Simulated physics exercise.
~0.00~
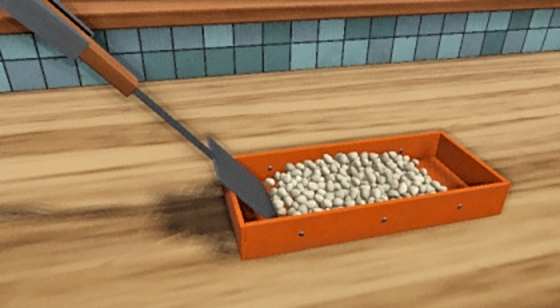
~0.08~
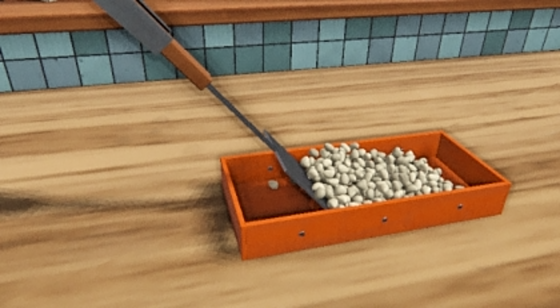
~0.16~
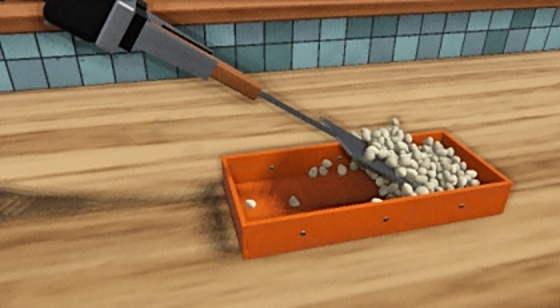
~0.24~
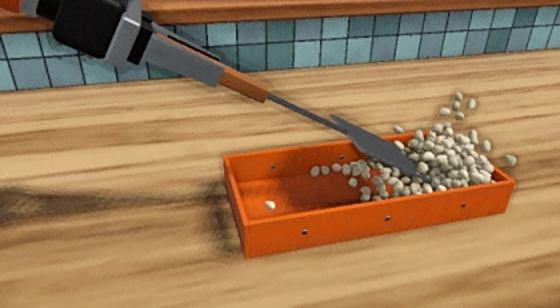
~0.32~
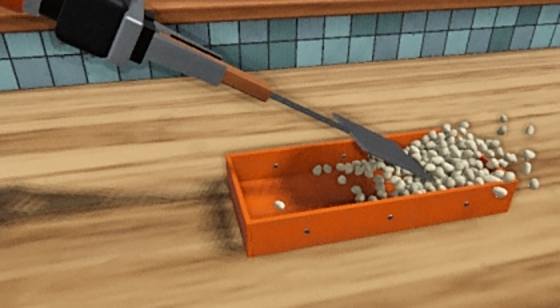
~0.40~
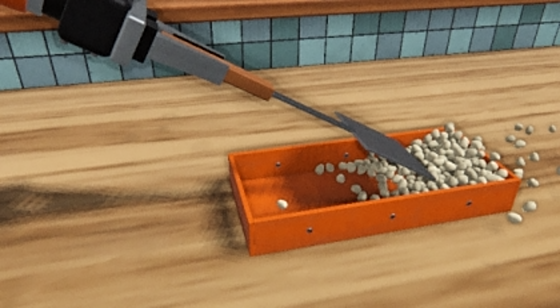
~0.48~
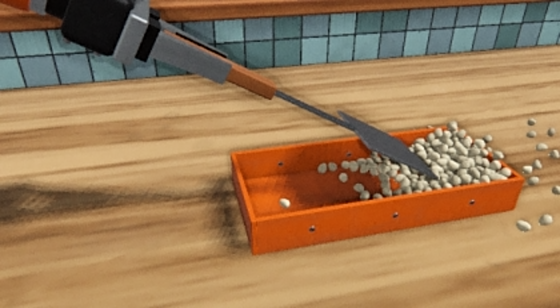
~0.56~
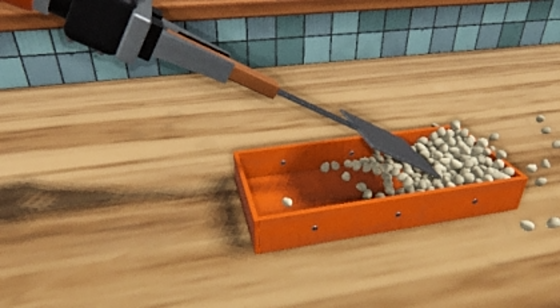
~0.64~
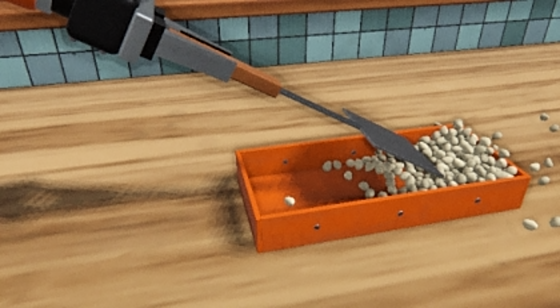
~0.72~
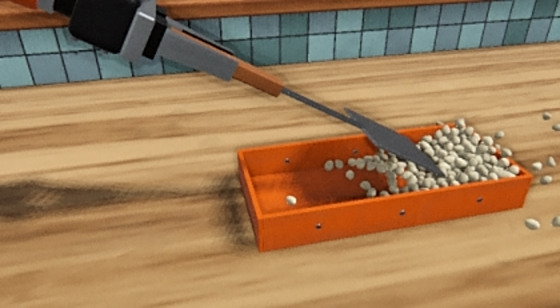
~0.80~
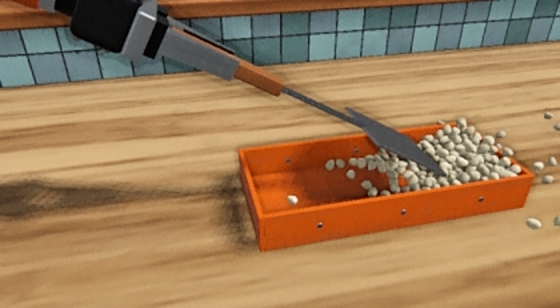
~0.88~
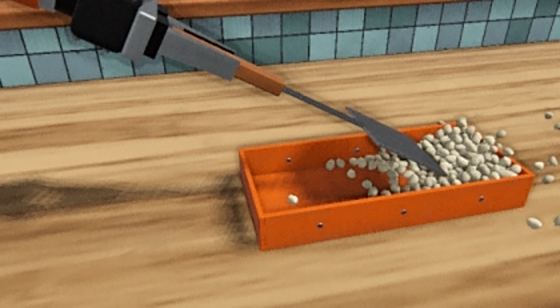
On a wooden counter, a robot's spatula pushes white beans rightward along an orange tray, spilling some past its right end.
